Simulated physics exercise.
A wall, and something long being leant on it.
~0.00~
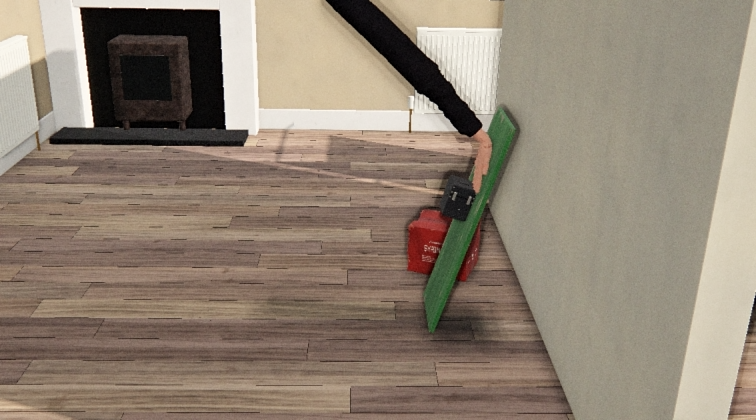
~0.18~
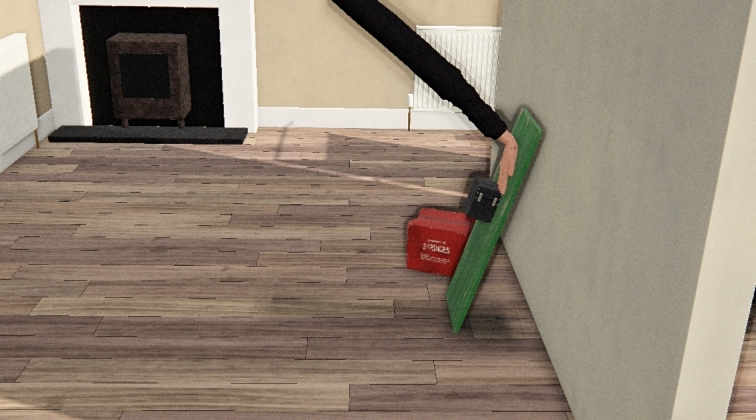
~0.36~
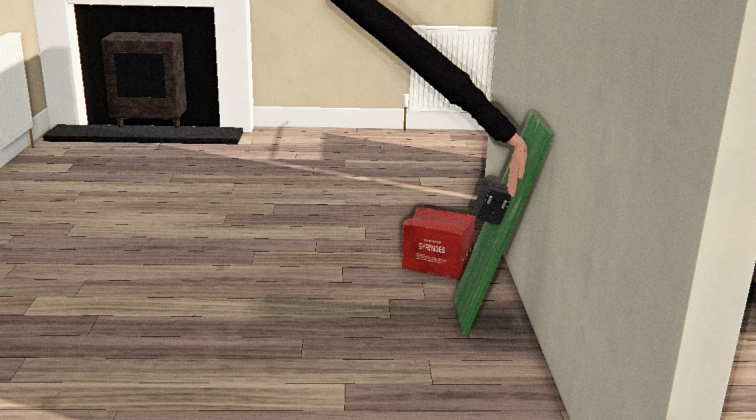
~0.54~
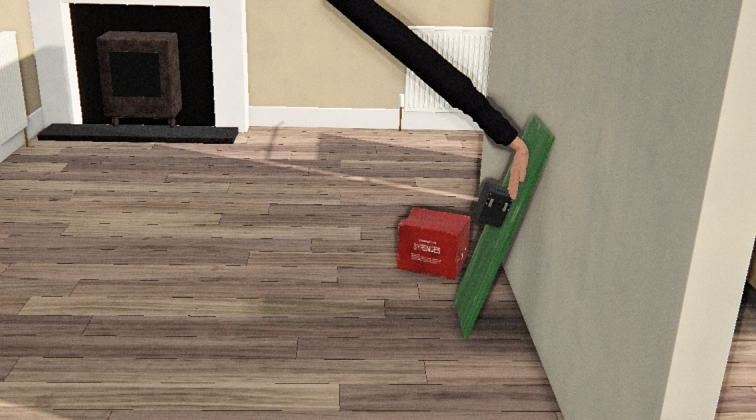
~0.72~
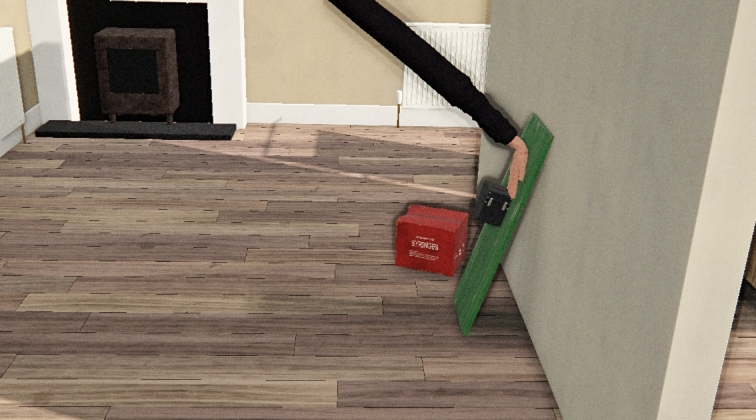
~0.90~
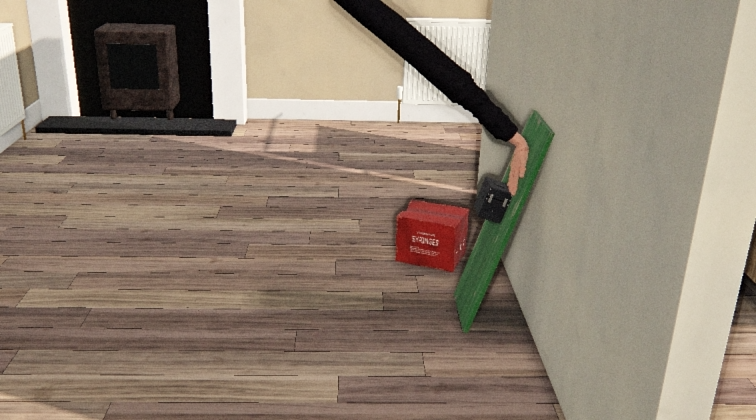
A hand in a black sleeve moved a long green board rightward beside a pale wall, near a red box on the wooden floor, then held it leaning there, with barely any movement afterward.
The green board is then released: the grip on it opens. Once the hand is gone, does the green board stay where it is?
Yes.
After 1.40 s, nothing has stirred.
After 2.10 s, green board resting near (500, 222).
At rest (3.2 s), both in place. Seen from the same camera at the end, green board near (500, 222). The board holds.
